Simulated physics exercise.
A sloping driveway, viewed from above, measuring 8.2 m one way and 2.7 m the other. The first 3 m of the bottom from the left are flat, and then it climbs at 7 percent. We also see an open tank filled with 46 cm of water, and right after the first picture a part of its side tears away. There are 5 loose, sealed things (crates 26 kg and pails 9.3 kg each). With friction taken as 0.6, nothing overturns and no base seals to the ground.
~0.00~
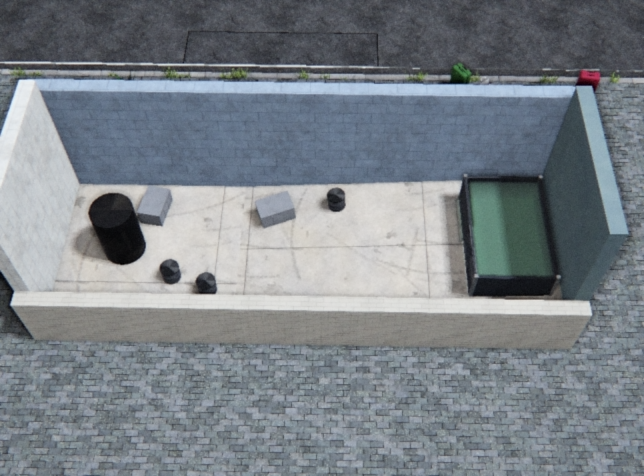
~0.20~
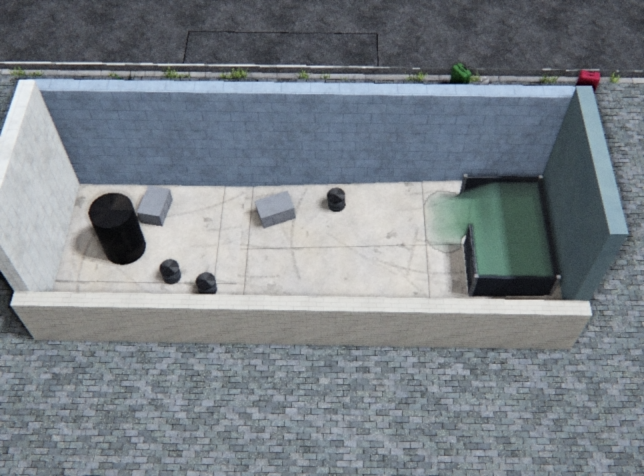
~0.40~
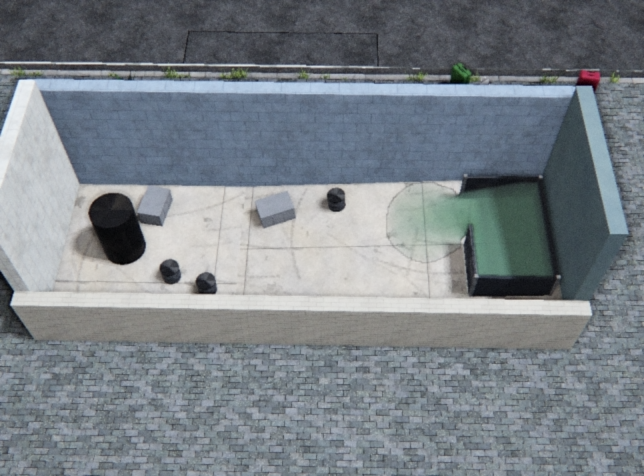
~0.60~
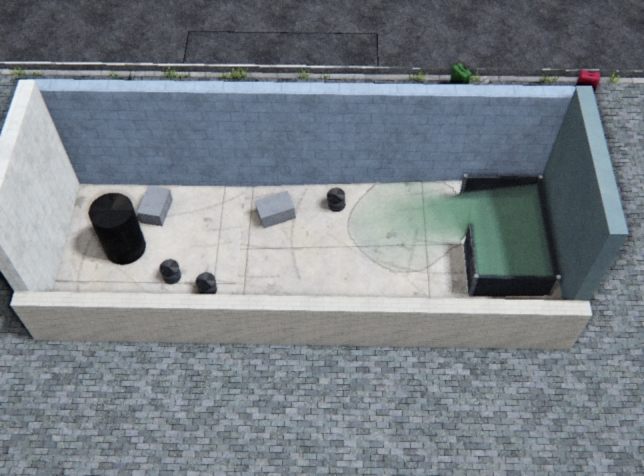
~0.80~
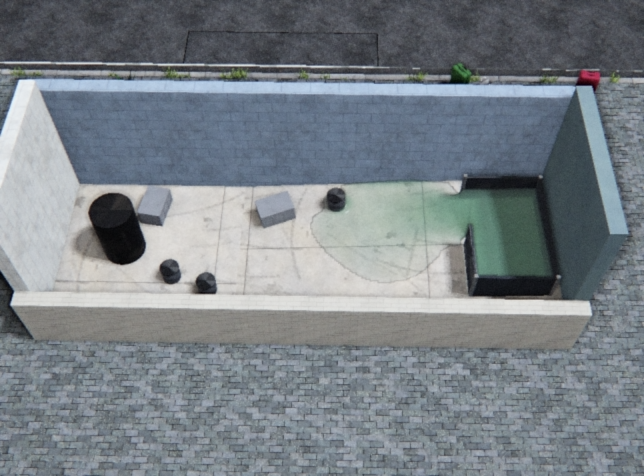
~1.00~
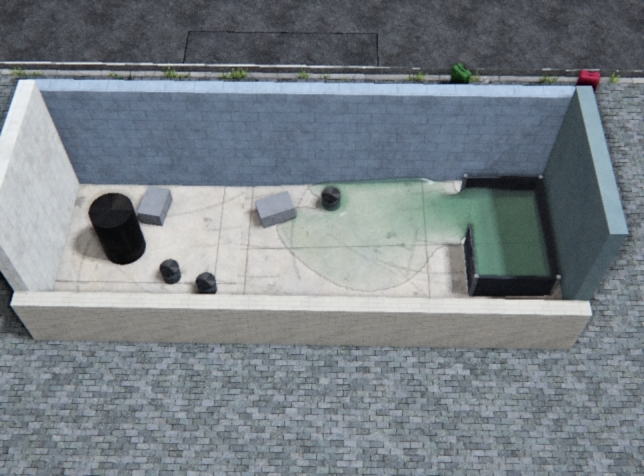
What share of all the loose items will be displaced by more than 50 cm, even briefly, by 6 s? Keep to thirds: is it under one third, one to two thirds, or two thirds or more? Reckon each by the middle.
The share is two thirds or more.
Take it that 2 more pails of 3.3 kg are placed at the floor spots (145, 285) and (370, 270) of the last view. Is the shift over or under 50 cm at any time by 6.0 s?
Respectively higher and lower.
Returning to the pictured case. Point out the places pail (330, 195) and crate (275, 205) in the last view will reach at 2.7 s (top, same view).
I'd say close to (163, 185) and close to (176, 213).
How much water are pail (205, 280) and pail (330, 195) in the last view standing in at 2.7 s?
Around 6 cm and 8 cm.
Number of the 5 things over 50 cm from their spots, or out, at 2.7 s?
2.
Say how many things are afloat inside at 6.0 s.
4 at that moment.
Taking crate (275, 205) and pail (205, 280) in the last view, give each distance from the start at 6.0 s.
Distances, as listed: 300 cm then 0 cm.
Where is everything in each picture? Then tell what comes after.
A pail at (337, 195), on the bottom; a crate at (154, 201) rests on the ground; water covers 2.3 m2; 0 of 5 have shifted, in the first picture.
A pail at (337, 195) rests on the ground; a crate at (154, 201), on the bottom; water covers 3.0 m2; 0 of 5 have shifted, in the second picture.
A pail at (337, 195), on the bottom; a crate at (154, 201) rests on the ground; 4.0 m2 under water; 0 of 5 have shifted, in the third picture.
A pail at (337, 195), on the bottom; a crate at (154, 201) rests on the ground; water covers 5.1 m2; 0 of 5 have shifted, in the fourth picture.
A pail at (337, 195) rests on the ground; a crate at (154, 201) rests on the ground; 6.2 m2 under water; 0 of 5 have shifted, in the fifth picture.
A pail at (332, 194), on the bottom, 9 cm from its start; a crate at (154, 201), on the bottom; 7.3 m2 under water; 1 of 5 have shifted, in the sixth picture.
After 1.4 s 1 of 5 are over 50 cm from their spots; 0 afloat.
After 2.7 s 2 of 5 are over 50 cm from their spots; 0 afloat.
After 4.2 s 4 of 5 are over 50 cm from their spots; 3 afloat.
After 6.0 s 4 of 5 are over 50 cm from their spots, and 4 have been at some point; 4 afloat.
